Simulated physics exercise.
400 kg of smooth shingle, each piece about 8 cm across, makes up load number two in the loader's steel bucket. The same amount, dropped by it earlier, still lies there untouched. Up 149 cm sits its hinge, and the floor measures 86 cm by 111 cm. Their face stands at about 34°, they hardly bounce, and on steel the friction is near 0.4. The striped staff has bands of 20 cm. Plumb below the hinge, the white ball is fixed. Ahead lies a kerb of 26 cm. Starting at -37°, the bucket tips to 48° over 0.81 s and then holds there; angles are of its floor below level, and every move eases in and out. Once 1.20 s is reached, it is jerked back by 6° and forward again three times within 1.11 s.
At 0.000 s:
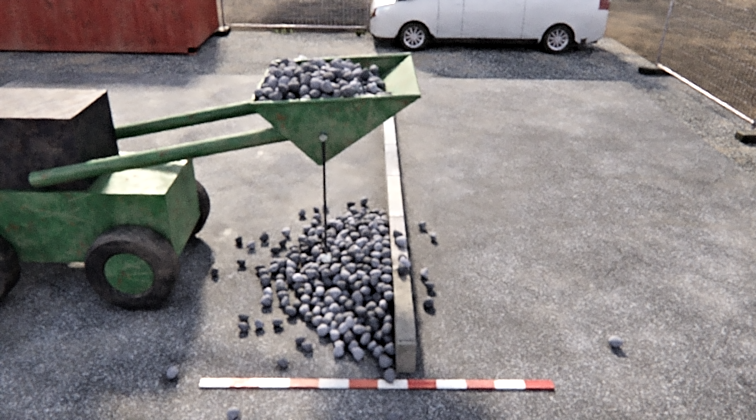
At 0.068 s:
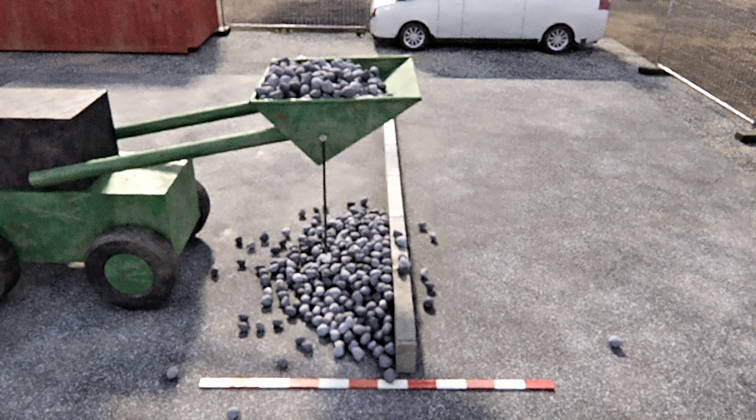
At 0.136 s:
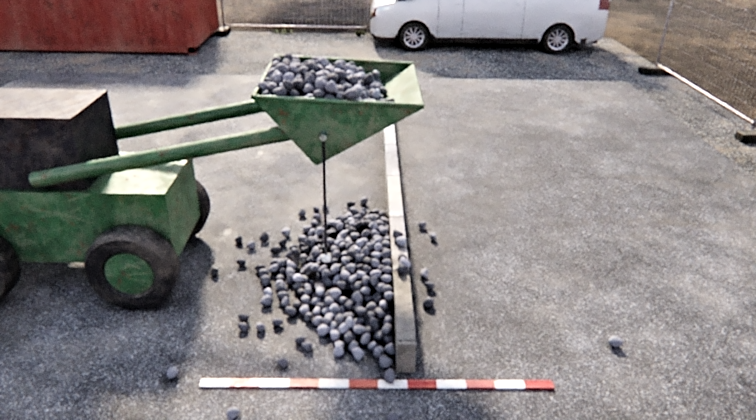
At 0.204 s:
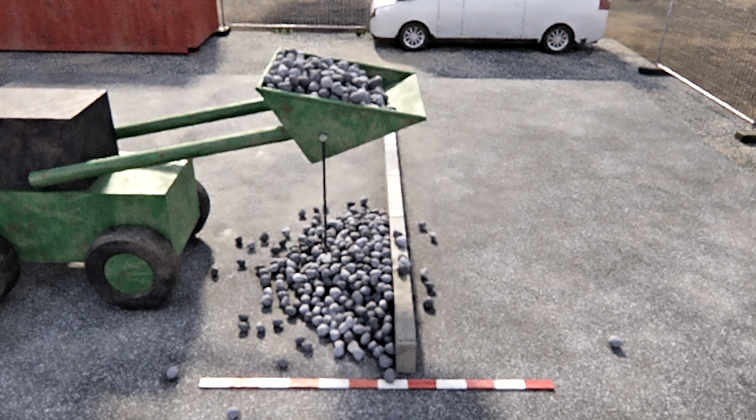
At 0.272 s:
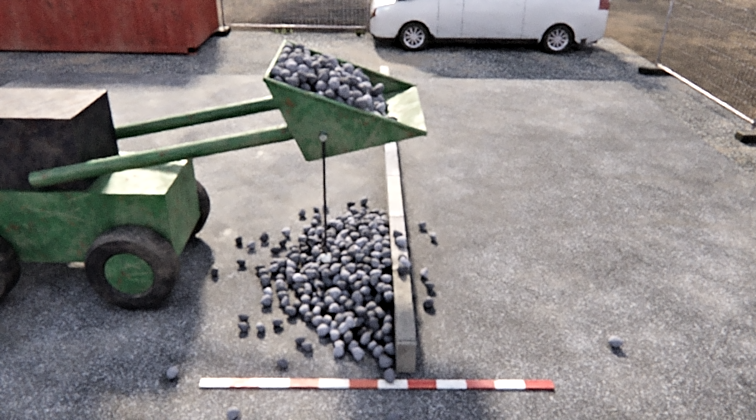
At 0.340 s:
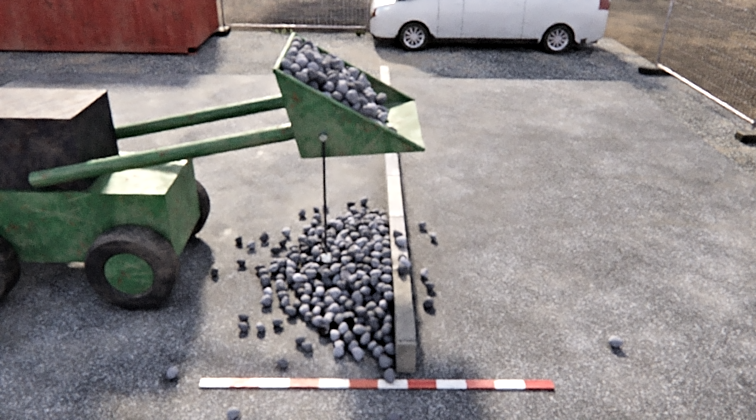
A green loader's bucket, heaped with grey stones, tilts slowly forward on its raised arms, its right-hand lip lowering while the stones shift slightly inside it. Seen from a fixed, raised side view of a grey gravel yard, the loader stands still at left. Below lies a stone pile against a pale kerb, behind a red-and-white staff, with a red wall and white van in back.
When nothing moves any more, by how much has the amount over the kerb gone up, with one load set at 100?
It has gone up by about 90 per cent of a load.
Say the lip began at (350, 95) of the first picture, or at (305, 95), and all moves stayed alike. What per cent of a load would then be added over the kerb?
Case one about 15 %, case two about 5 %.
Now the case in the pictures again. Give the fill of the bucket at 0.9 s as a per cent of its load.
Near 50 per cent of the load is held.
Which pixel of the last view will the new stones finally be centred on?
The middle lies near (462, 268) in the last picture.
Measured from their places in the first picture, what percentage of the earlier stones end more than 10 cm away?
Close to 0 per cent.
After 0.6 s the floor is at 35°; in per cent of one load, 99 in the bucket, 100 on this side of the kerb, 1 over the kerb; the foremost stones are at (442, 268).
After 0.9 s the floor is at 48°; in per cent of one load, 51 in the bucket, 131 on this side of the kerb, 18 over the kerb; the foremost stones are at (457, 271).
After 2.8 s the floor is at 48°; in per cent of one load, 0 in the bucket, 109 on this side of the kerb, 91 over the kerb; the foremost stones are at (685, 234).
After 5.5 s the floor is at 48°; in per cent of one load, 0 in the bucket, 109 on this side of the kerb, 91 over the kerb; the foremost stones are at (685, 234). Net gain over the kerb, 90.
